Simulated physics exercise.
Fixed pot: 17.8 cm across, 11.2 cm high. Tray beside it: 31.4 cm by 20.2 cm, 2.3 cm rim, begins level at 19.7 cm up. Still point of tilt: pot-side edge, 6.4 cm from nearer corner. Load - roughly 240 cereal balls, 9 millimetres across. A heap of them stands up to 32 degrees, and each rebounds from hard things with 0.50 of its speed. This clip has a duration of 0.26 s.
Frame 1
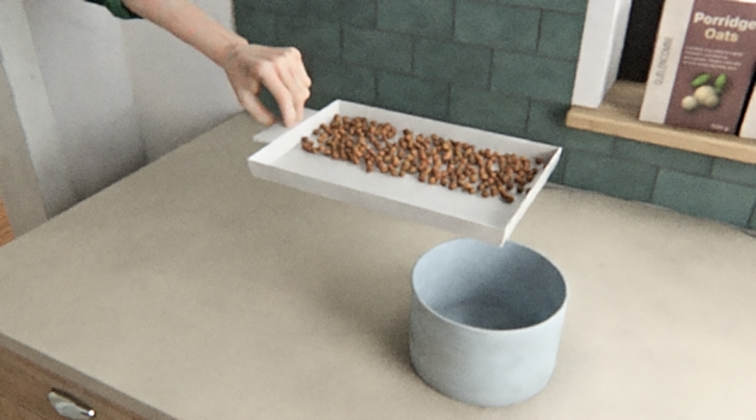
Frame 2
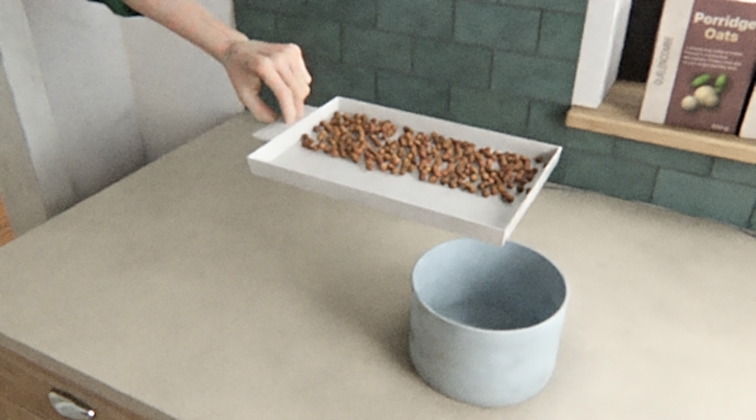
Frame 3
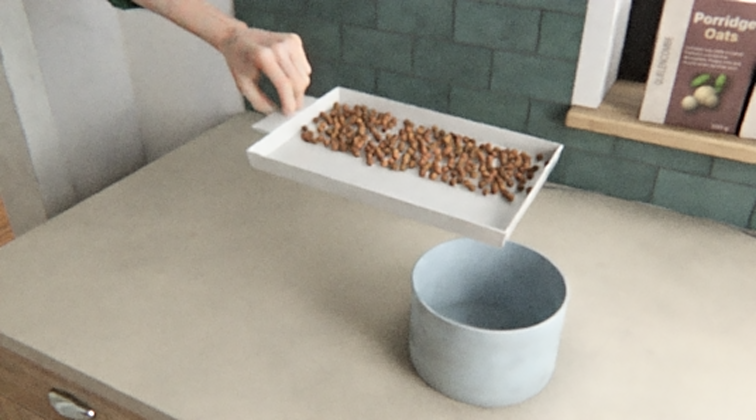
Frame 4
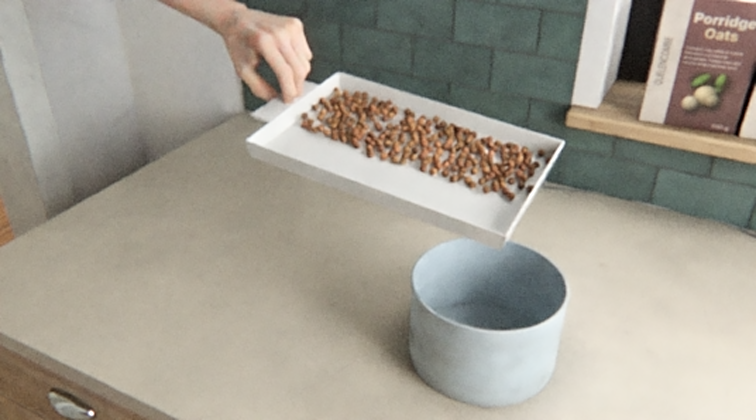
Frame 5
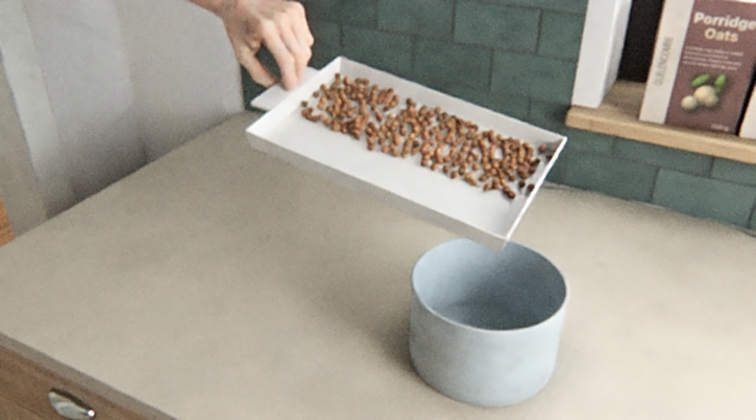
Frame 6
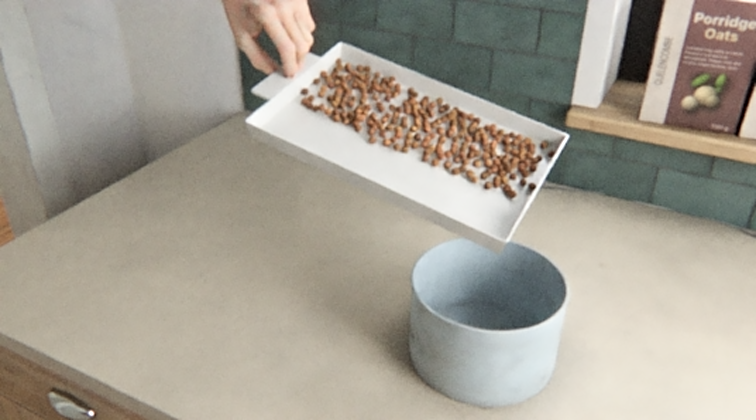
A hand grips the left end of a white rectangular tray above a beige kitchen counter, seen from slightly above against dark green wall tiles. Small brown pieces lie spread across the tray, with a pale blue round pot below its right end and a porridge oats box on a shelf at upper right. The hand slowly raises the tray's left end, tilting it modestly toward the pot, while the camera stays still.
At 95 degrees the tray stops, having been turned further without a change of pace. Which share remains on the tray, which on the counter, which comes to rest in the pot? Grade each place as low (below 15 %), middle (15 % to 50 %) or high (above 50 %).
Tray - low; counter - middle; pot - high.
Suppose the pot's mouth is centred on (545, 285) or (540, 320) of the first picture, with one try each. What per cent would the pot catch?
Spot one: Some 55 per cent; spot two: Some 95 per cent.
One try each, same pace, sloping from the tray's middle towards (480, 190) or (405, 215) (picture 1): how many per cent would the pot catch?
I'd put it at about 30 per cent for the first tilt and about 60 per cent for the second.
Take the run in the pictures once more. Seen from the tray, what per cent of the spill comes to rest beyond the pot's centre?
Estimate: Roughly 100 per cent of the pieces.
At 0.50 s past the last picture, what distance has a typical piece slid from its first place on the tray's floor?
Displacement on the tray: Roughly 15 cm.
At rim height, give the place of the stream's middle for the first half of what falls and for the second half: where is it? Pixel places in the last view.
It passes about (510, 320) first and (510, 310) afterwards.
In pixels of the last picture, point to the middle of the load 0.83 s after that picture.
Roughly (502, 217).
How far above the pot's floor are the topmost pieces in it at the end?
Roughly 2.5 cm up.
Then, 0.50 s after the last picture, tilt 54 degrees; the tray holds 100 %, the pot 0 %.
Then, 0.83 s after the last picture, tilt 79 degrees; the tray holds 75 %, the pot 10 %.
Then, 1.25 s after the last picture, tilt 95 degrees; the tray holds 25 %, the pot 40 %.
In the end, tray 0 %, counter 25 %, pot 75 %.
